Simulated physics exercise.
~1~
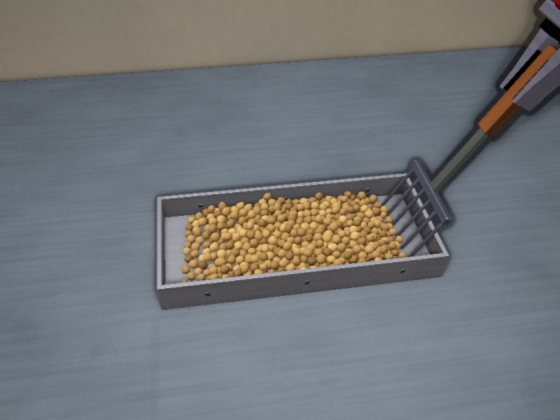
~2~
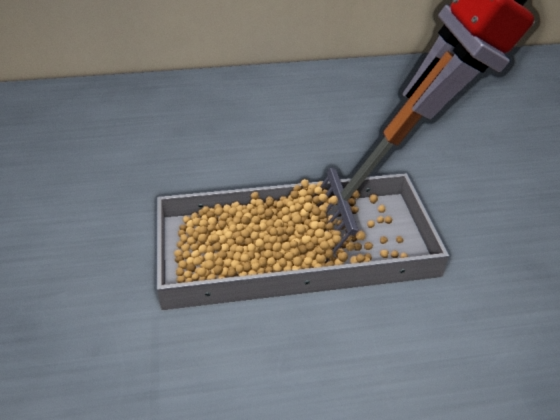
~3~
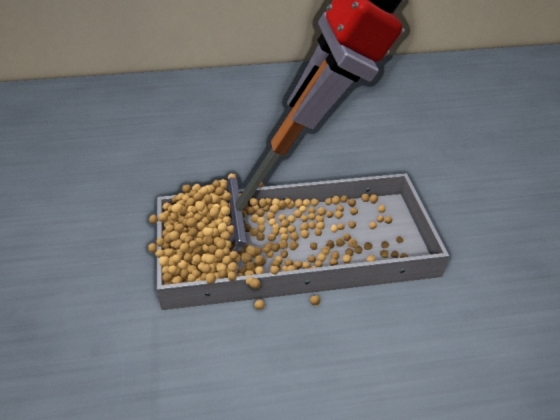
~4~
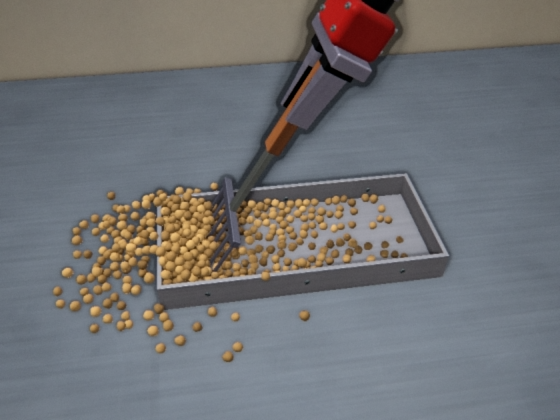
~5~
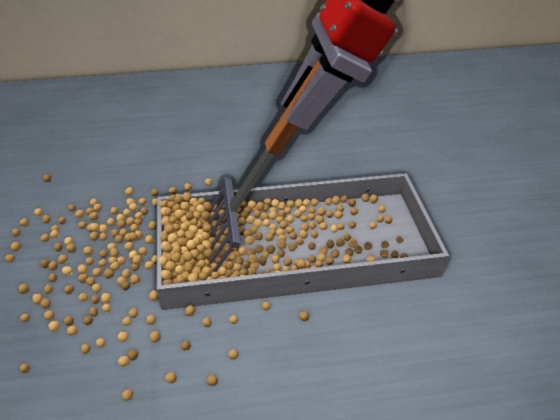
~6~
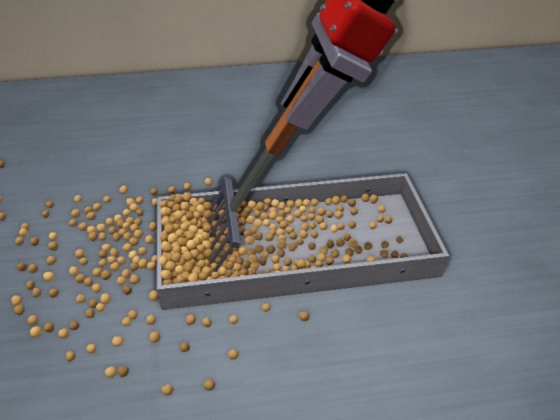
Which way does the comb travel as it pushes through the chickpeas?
The comb moves to the left, from the right end of the trough toward the left end.
